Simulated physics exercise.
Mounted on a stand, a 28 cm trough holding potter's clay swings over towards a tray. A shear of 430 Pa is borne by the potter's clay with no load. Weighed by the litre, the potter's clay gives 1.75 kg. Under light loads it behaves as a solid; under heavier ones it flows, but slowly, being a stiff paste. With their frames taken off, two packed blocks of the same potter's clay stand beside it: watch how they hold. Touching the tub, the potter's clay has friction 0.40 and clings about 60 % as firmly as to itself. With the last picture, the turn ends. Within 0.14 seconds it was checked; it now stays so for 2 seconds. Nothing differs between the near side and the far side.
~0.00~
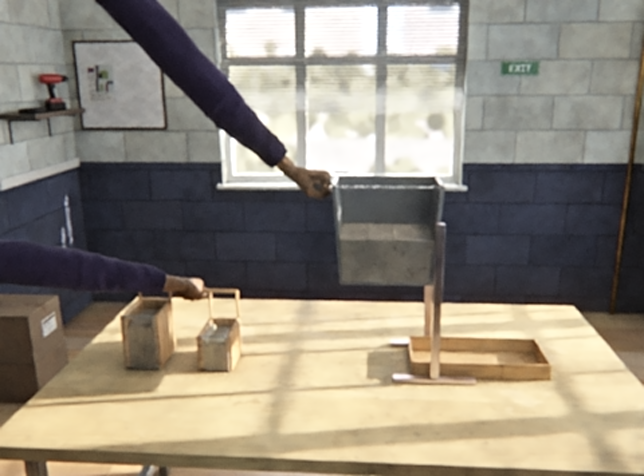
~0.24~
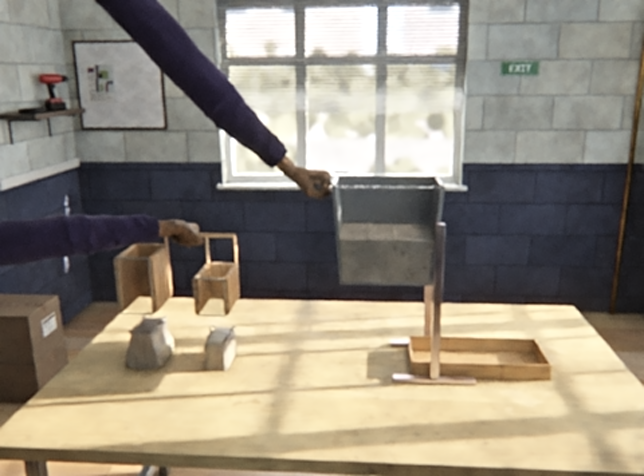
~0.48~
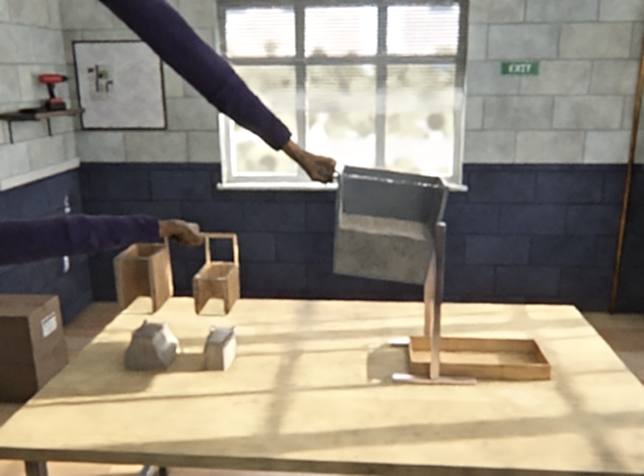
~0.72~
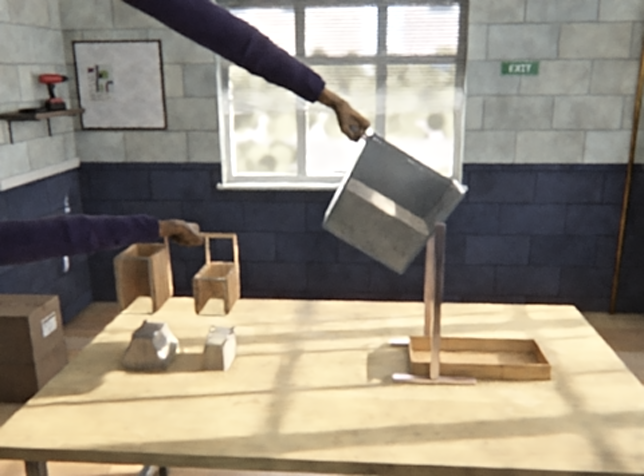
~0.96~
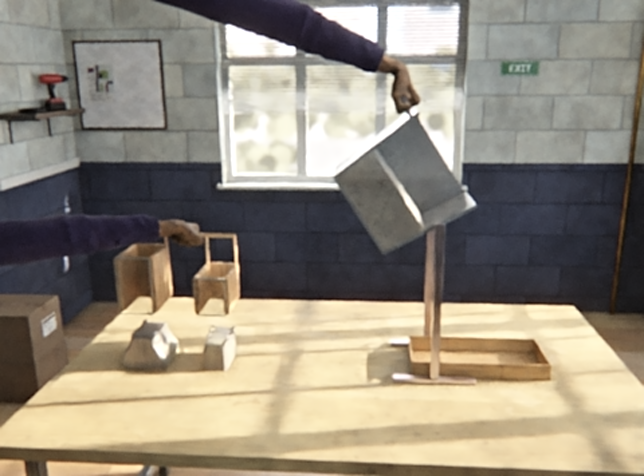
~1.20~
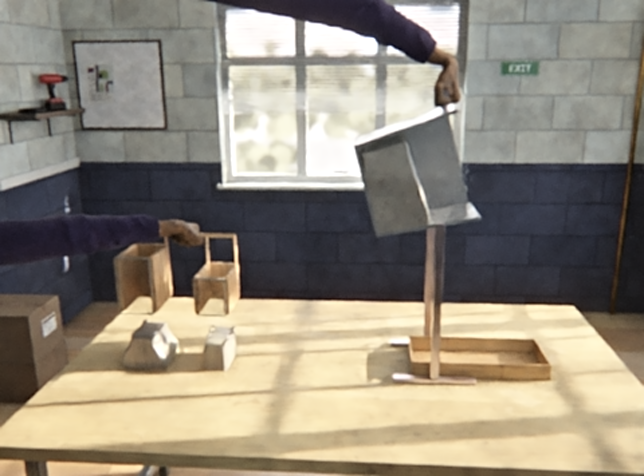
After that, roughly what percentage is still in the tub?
Roughly 100 %.
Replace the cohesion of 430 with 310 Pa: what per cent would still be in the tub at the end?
Then roughly 100 %.
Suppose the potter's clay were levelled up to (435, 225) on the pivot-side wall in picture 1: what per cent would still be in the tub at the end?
About 100 per cent.
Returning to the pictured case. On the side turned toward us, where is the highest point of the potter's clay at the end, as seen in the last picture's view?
Around (430, 169).
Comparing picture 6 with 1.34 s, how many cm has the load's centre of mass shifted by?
The change is near 3 cm.
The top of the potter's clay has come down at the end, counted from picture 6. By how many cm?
7 cm.
After 1.34 s, the tub is at 75 degrees and holds 100 %.
After 1.51 s, the tub is at 75 degrees and holds 100 %.
After 1.68 s, the tub is at 75 degrees and holds 100 %.
After 1.85 s, the tub is at 75 degrees and holds 100 %.
After 3.20 s, at the end, the tub is at 75 degrees and holds 100 %.
